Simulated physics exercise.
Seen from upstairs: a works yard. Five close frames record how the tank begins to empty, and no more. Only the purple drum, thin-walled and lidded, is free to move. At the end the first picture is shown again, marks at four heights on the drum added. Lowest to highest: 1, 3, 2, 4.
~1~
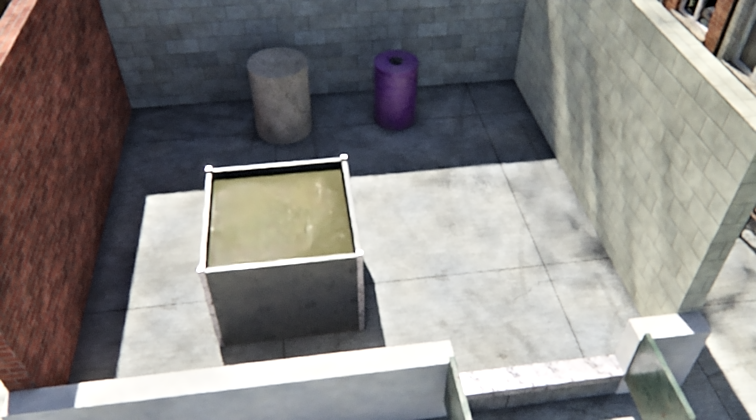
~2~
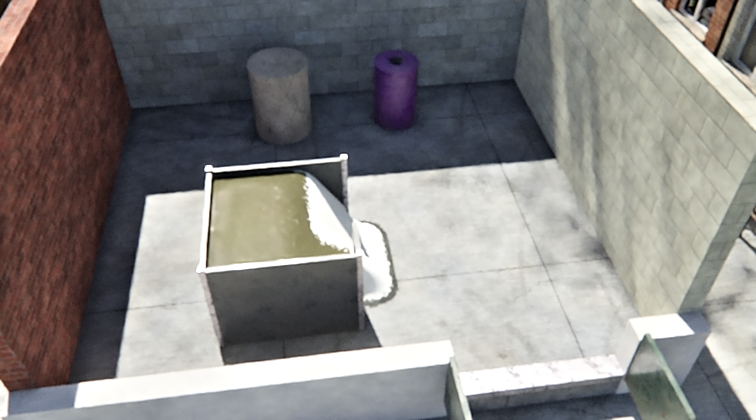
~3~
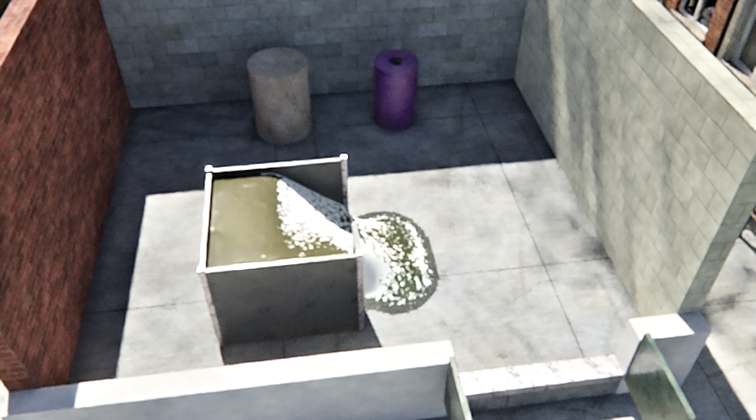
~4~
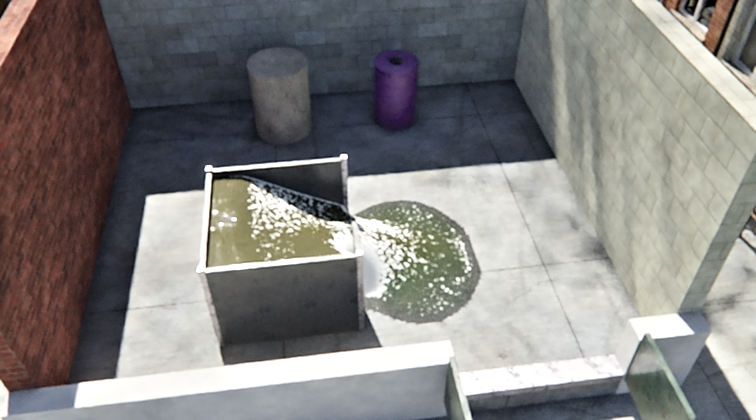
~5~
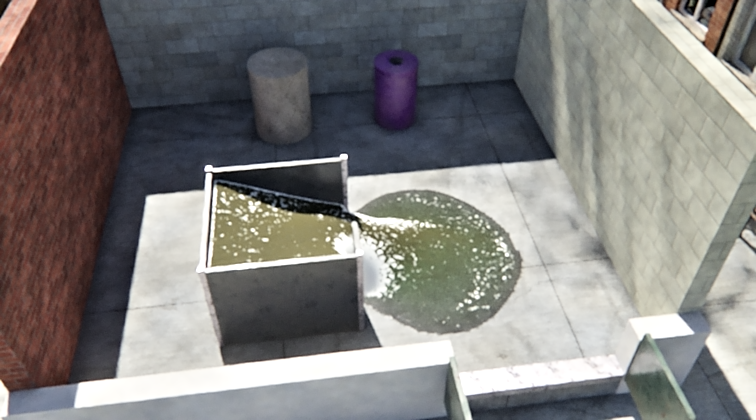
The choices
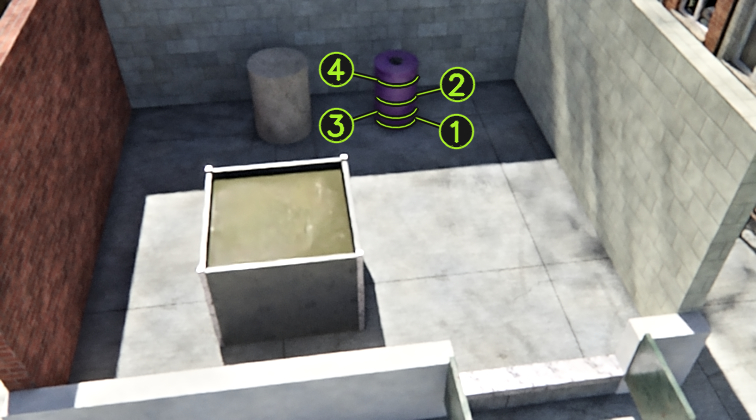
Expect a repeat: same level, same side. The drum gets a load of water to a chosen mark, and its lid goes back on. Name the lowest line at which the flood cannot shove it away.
It is 3.
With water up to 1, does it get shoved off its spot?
Yes.
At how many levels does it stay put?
Three.
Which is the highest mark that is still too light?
Mark 1.
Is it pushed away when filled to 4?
No, that is safe.
In lime, 1 at (398, 127); 2 at (399, 104); 3 at (399, 118); 4 at (399, 85); from the bottom up 1, 3, 2, 4.
Choosing 1, it is pushed about its own width away.
Choosing 2, it does not move.
Choosing 3, it does not move.
Choosing 4, it does not move.
